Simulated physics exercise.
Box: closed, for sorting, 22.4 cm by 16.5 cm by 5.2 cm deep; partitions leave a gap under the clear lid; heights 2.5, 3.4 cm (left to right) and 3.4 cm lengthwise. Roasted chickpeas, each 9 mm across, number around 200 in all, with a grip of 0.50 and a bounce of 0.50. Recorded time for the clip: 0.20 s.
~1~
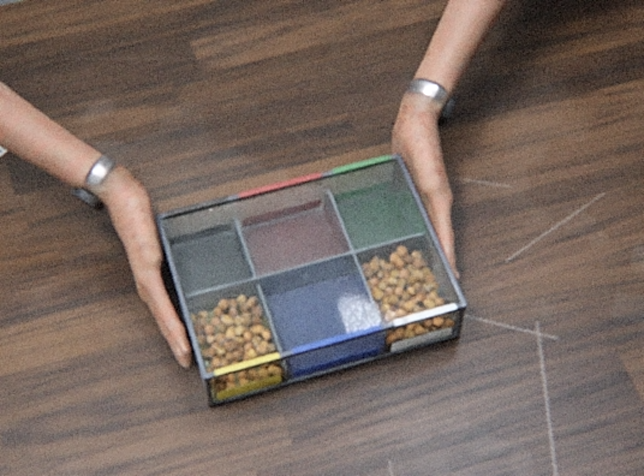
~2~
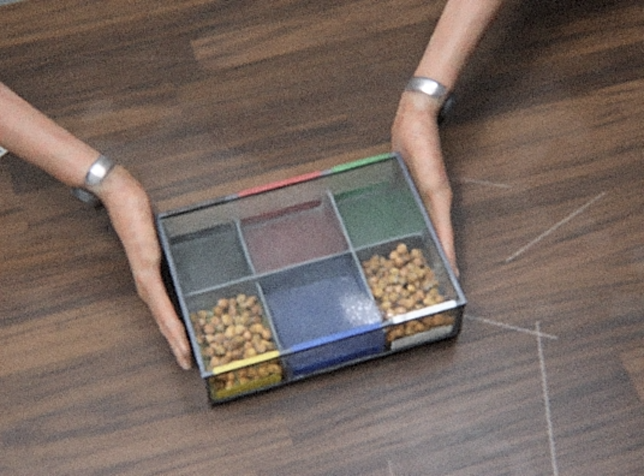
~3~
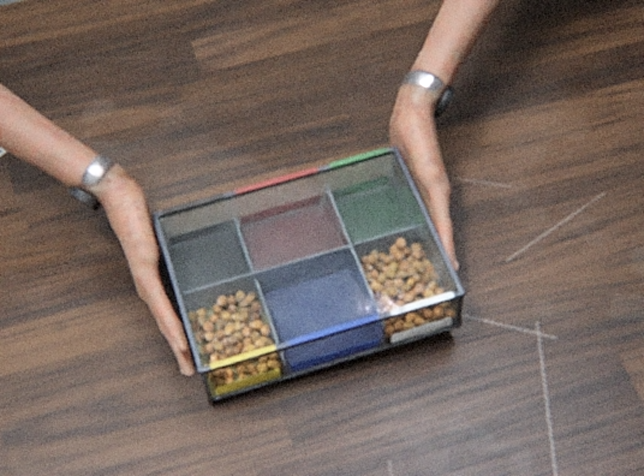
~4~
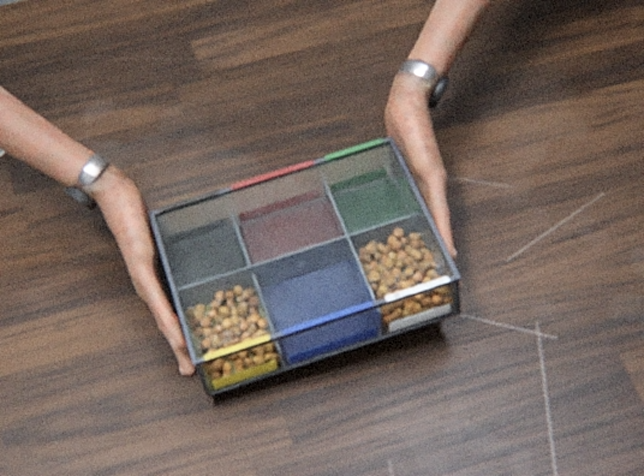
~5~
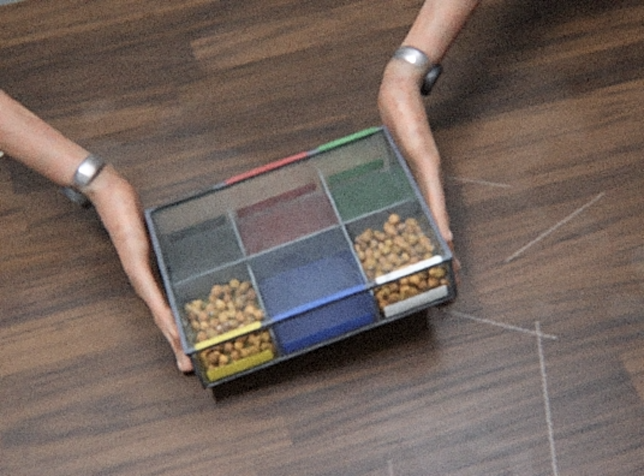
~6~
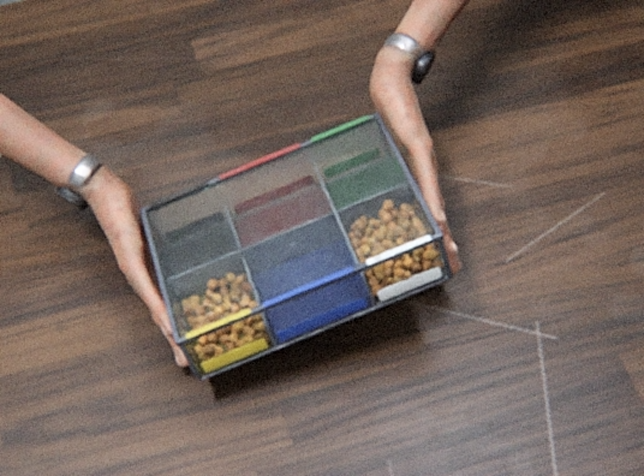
On a wood-look floor marked with pale lines, two hands with silver wristbands hold a clear-lidded box of six compartments, small tan pieces filling part of the yellow- and white-marked front ones. The hands keep it nearly level at first, then steadily raise its right side, leaving it slanted down toward the left.
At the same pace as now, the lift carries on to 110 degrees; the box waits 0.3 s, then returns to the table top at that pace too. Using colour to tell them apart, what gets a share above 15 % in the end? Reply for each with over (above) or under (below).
Red compartment - under, blue compartment - under, green compartment - under, yellow compartment - over, white compartment - over, black compartment - over.
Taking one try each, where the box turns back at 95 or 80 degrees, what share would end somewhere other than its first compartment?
Try one gives around 35 %, try two around 30 %.
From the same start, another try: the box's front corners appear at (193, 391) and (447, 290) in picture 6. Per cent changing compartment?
About 15 per cent.
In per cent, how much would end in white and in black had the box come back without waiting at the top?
That would leave white with 30 percent and black with 35 percent.
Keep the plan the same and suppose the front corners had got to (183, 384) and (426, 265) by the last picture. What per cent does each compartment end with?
In per cent, the final split is red 0, blue 10, green 0, yellow 50, white 35, black 5.
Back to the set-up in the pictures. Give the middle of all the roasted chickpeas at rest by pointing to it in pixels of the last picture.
Centre at rest, approx.: (228, 306) px.
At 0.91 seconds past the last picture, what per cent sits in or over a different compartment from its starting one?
Roughly 35 percent.
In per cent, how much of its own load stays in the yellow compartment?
80 %.
Then, 0.91 s after the last picture, tilt 110 degrees; red 10 %, yellow 30 %, white 35 %, black 20 %.
Then, 1.51 s after the last picture, tilt 59 degrees; red 5 %, yellow 30 %, white 30 %, black 35 %.
Then, 2.15 s after the last picture, tilt 0 degrees; red 5 %, blue 5 %, yellow 30 %, white 30 %, black 35 %.
In the end, red 5 %, blue 5 %, green 0 %, yellow 30 %, white 30 %, black 35 %.
